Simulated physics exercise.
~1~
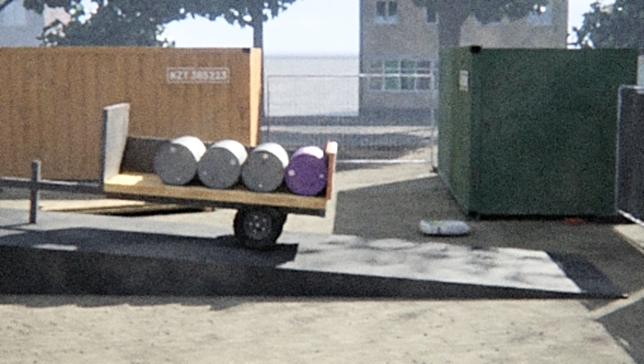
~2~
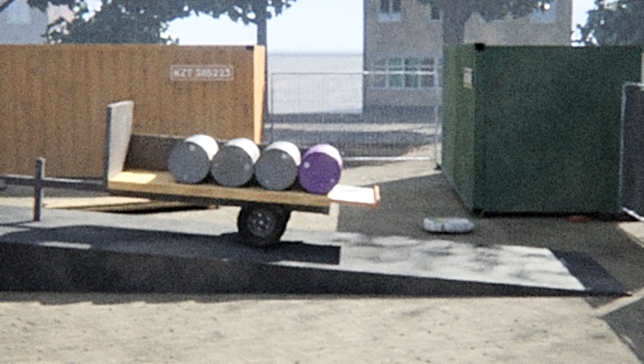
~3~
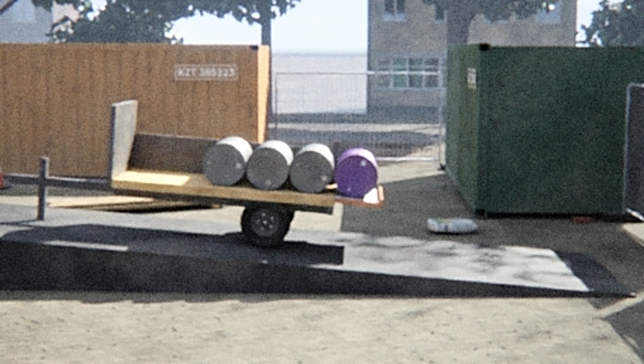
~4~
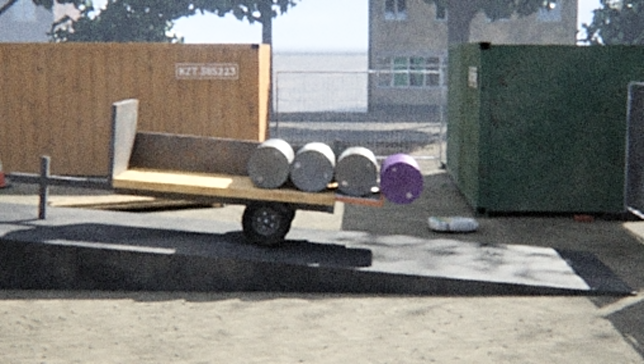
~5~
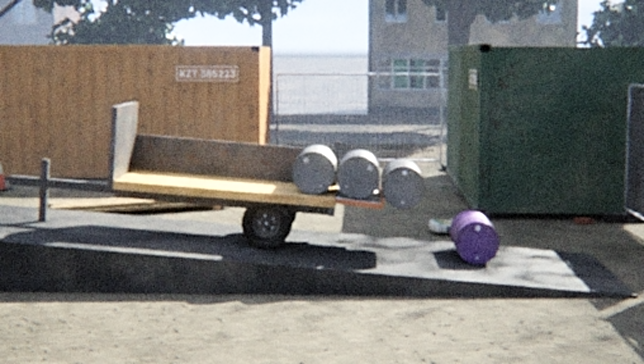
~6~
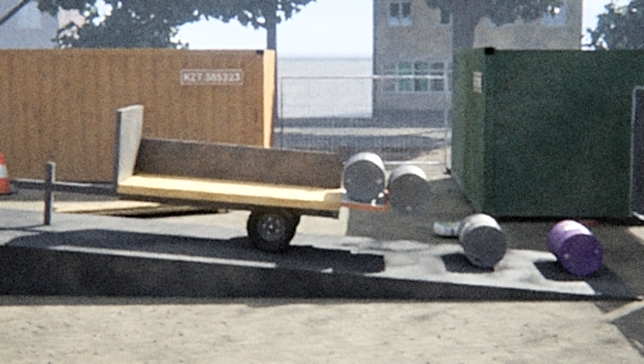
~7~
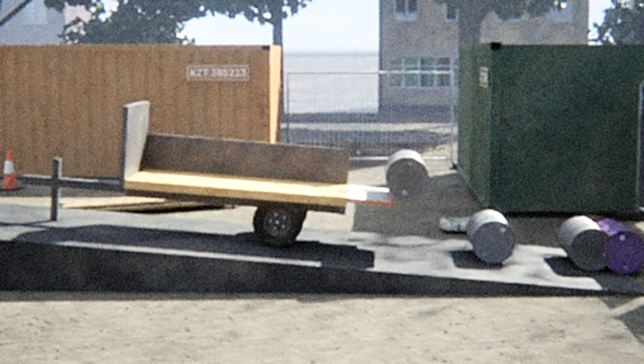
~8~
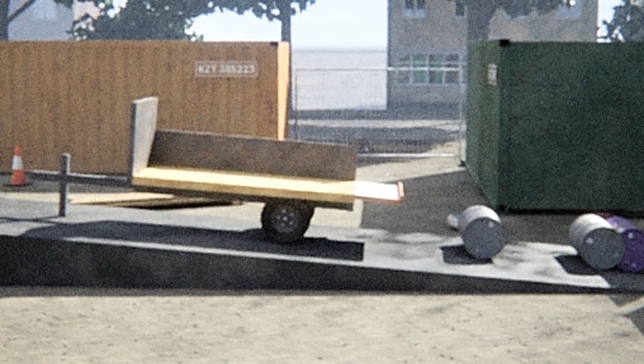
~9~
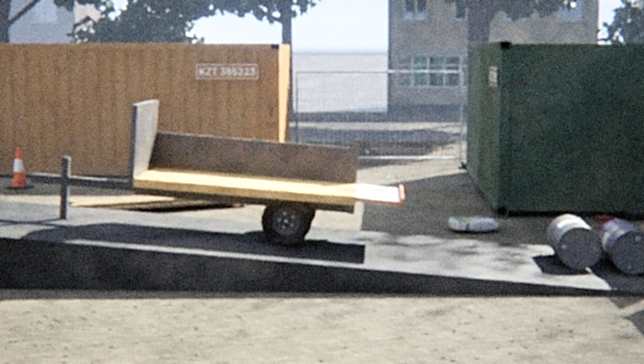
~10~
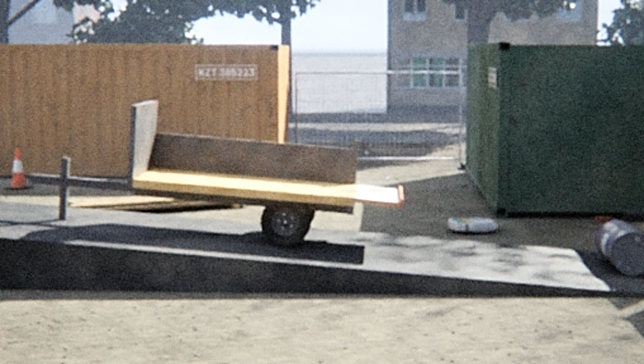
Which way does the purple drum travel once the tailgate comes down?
The purple drum travels to the right, rolling over the lowered tailgate and then down the ramp.
